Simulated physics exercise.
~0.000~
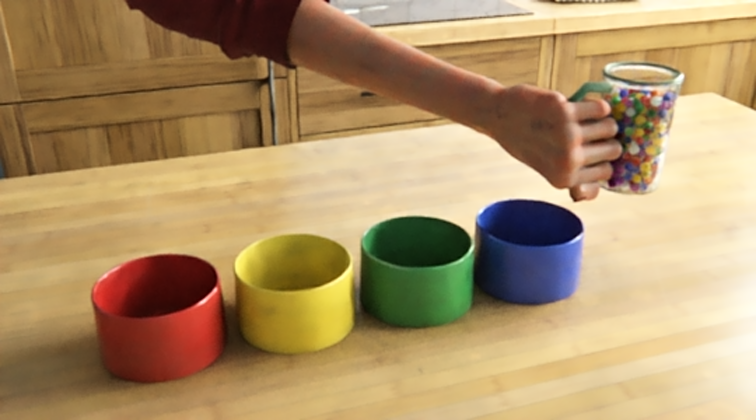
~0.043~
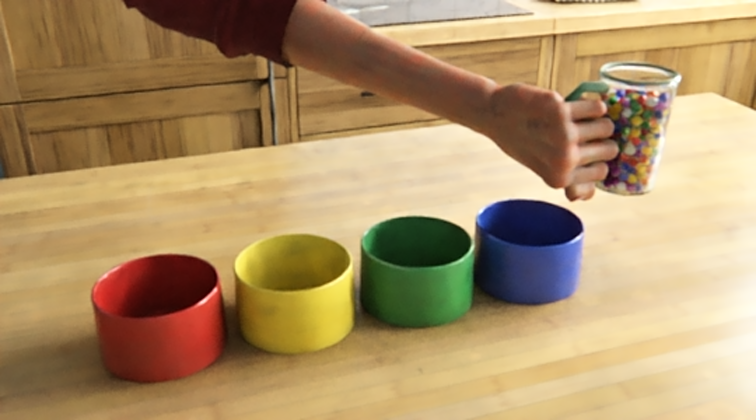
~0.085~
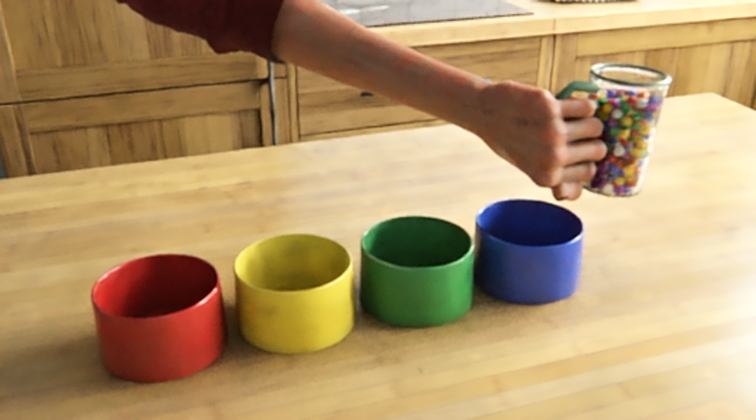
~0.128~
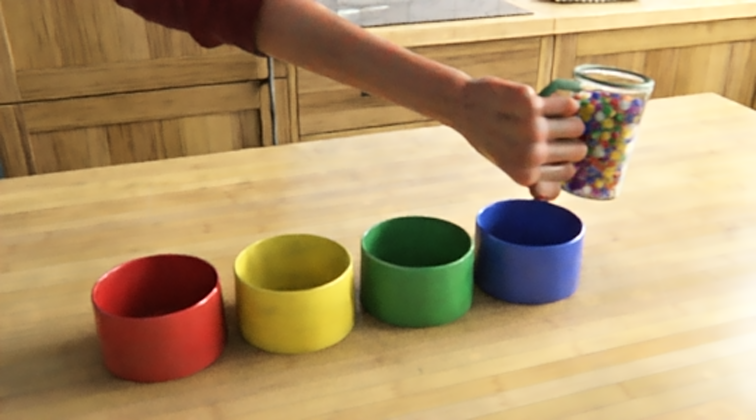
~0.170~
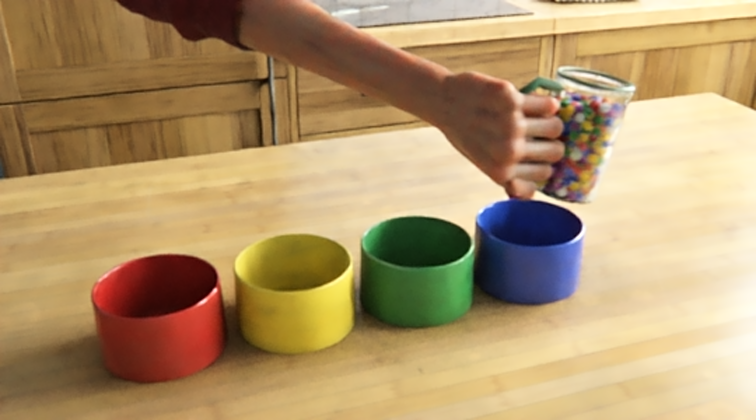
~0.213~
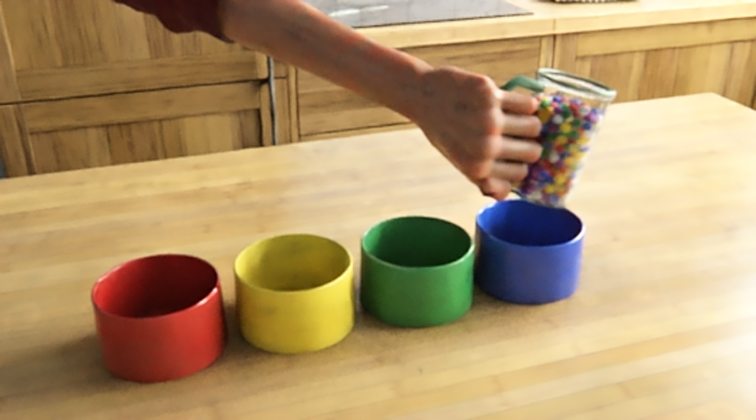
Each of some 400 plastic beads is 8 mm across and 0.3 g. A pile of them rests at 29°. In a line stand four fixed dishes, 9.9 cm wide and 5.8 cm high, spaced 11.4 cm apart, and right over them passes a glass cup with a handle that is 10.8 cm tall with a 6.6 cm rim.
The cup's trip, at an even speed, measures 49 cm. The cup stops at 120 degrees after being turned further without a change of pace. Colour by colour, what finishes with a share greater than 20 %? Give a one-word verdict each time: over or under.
Result: Red: It will get a share bigger than a fifth. Blue: It will get a share not bigger than a fifth. Green: It will get a share not bigger than a fifth. Yellow: It will get a share not bigger than a fifth. Counter: It will get a share not bigger than a fifth.
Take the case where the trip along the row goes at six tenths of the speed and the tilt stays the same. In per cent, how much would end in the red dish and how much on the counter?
Red: 30; counter: 10.
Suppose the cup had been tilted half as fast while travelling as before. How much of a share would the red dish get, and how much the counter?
It would be red 100 and counter 0.
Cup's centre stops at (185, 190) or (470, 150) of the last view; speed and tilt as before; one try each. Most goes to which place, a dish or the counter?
Yellow, then blue.
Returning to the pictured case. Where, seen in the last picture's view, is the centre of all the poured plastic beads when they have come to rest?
Close to pixel (174, 317).
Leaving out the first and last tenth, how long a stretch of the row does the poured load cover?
About 6 cm.
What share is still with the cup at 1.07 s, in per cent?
Around 100 in a hundred.
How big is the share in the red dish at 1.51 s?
About 80 per cent by then.
Then, at 0.73 s, tilt 65 degrees; cup holds 100 %.
Then, at 1.07 s, tilt 98 degrees; cup holds 100 %.
After 1.51 s, tilt 120 degrees; cup holds 20 %, red 80 %.
By 2.3 s all is still; red 100 %, blue 0 %, green 0 %, yellow 0 %, counter 0 %.
